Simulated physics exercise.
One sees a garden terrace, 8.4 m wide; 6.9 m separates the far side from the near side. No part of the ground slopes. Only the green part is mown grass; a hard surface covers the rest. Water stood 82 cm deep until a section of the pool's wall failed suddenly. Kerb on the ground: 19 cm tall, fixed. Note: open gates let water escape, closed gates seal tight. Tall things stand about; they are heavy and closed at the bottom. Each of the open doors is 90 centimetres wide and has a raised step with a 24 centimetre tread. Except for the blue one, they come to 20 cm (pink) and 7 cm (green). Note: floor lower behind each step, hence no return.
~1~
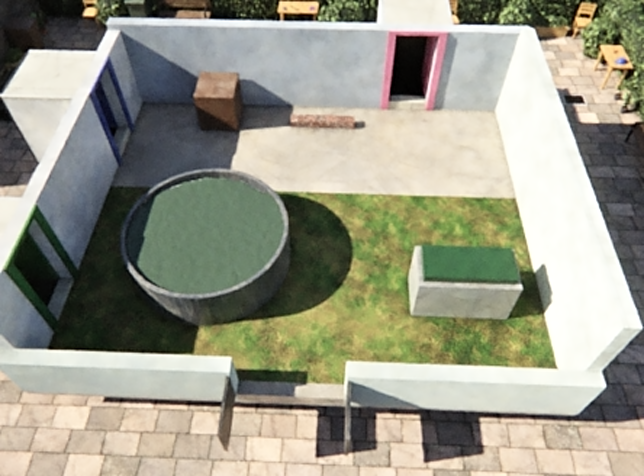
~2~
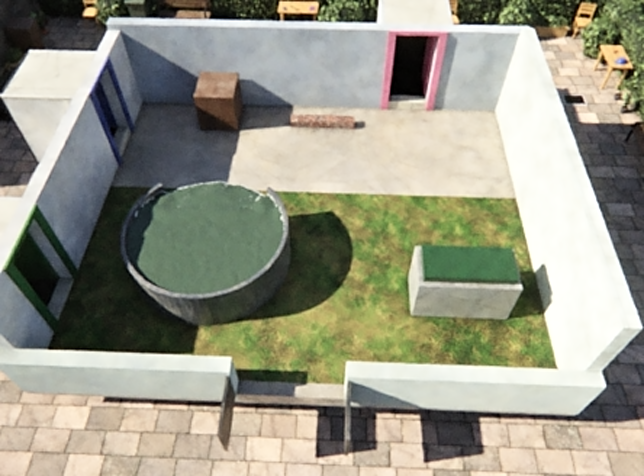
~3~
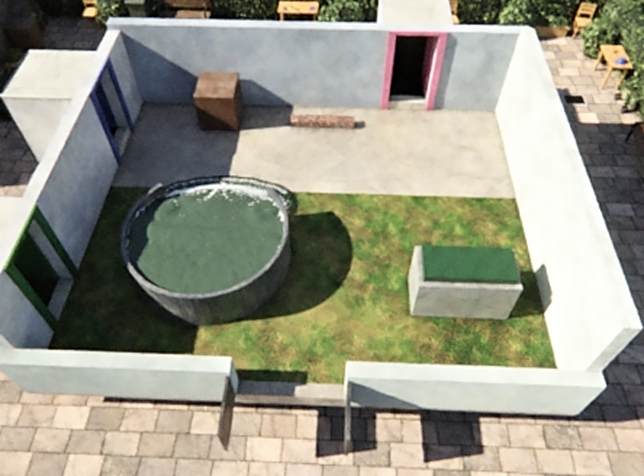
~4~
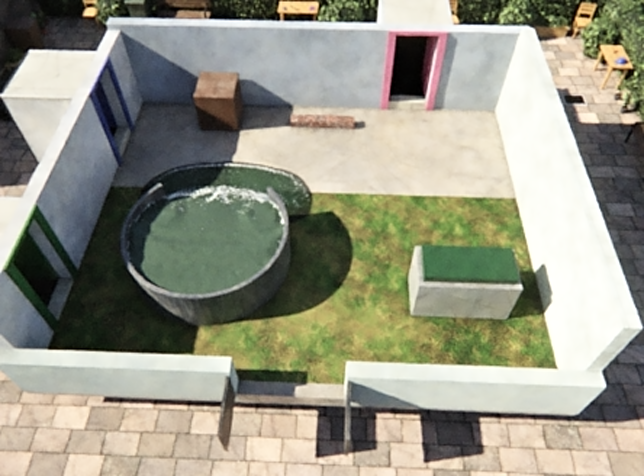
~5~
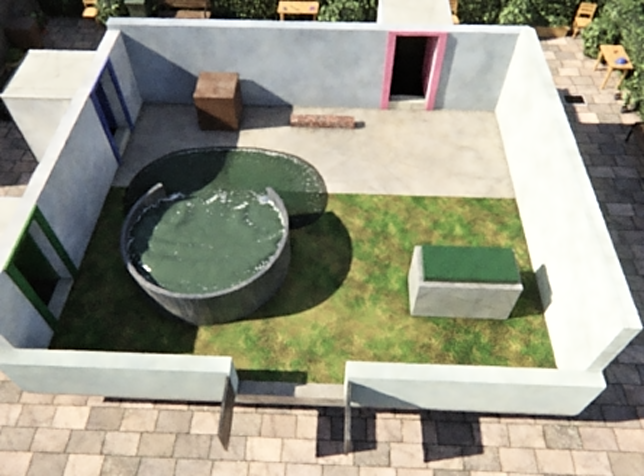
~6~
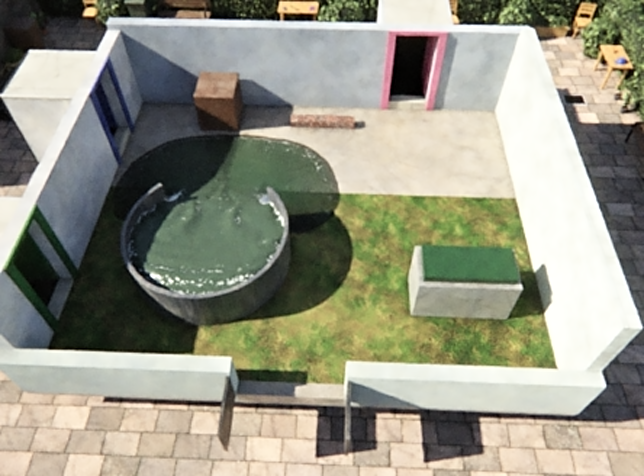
In the video, a round pool of green water stands in a walled garden terrace; its far side opens and water pours out behind it, spreading in a widening dark sheet over the grass and the paved area.
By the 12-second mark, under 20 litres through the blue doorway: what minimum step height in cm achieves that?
A height of about 30 cm achieves it.
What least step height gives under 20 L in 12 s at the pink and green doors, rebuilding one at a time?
You'd want about 9.5 centimetres at pink and about 8.0 centimetres at green.
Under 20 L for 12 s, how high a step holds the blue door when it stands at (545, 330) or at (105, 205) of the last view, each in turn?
First place around 7.5 cm, second around 14.0 cm.
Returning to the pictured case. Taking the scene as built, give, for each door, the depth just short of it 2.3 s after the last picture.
Before blue it's 31 cm, before pink 12 cm, before green 0 cm.
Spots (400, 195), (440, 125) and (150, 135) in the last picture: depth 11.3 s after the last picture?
I'd read roughly 9, 10 and 7 cm there.
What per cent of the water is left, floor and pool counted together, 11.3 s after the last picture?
I'd estimate some 96 in a hundred.
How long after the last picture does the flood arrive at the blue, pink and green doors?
Blue: 0.2 s; pink: 1.1 s; green: 4.0 s.
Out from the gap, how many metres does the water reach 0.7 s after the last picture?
Close to 4.0 metres, I'd say.
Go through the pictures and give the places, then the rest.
In the first picture, still water, 82 cm deep, in the pool at (206, 230); the blue door at (112, 110) is dry.
In the second picture, water pours out on the far side and has run 0.3 m, to a hidden place; about 10 cm deep outside, 82 cm at the back.
In the third picture, the gap is on the far side, the front 0.8 m out at (286, 191); the back of the pool holds 82 cm.
In the fourth picture, water pours out on the far side and has run 1.2 m, to (294, 176); about 12 cm deep outside, 82 cm at the back.
In the fifth picture, the gap is on the far side, the front 1.7 m out at (178, 153); the back of the pool holds 80 cm.
In the sixth picture, water pours out on the far side and has run 2.1 m, to (182, 140); about 9 cm deep outside, 73 cm at the back; the blue door at (112, 110), 2.9 m from the gap, is still 0.6 m from the nearest water.
Then, 0.7 s after the last picture water covers 35 % of the floor, deepest (50 cm) near (226, 136); 17 cm at the blue door, 0 litres in over its 19 cm step.
Then, 2.3 s after the last picture water covers 50 % of the floor, deepest (49 cm) near (225, 105); 31 cm at the blue door, 27 litres in over its 19 cm step.
Then, 11.3 s after the last picture water covers 100 % of the floor, deepest (13 cm) near (322, 133); 6 cm at the blue door, 109 litres in over its 19 cm step.
At the blue door as built, the water peaked near 34 cm, 2.5 s after the last picture.
Run again over the same 12 s with other heights there, 34 litres in over 27 cm, 2 litres over 37 cm. The limit of 20 litres is kept from about 30 cm up.
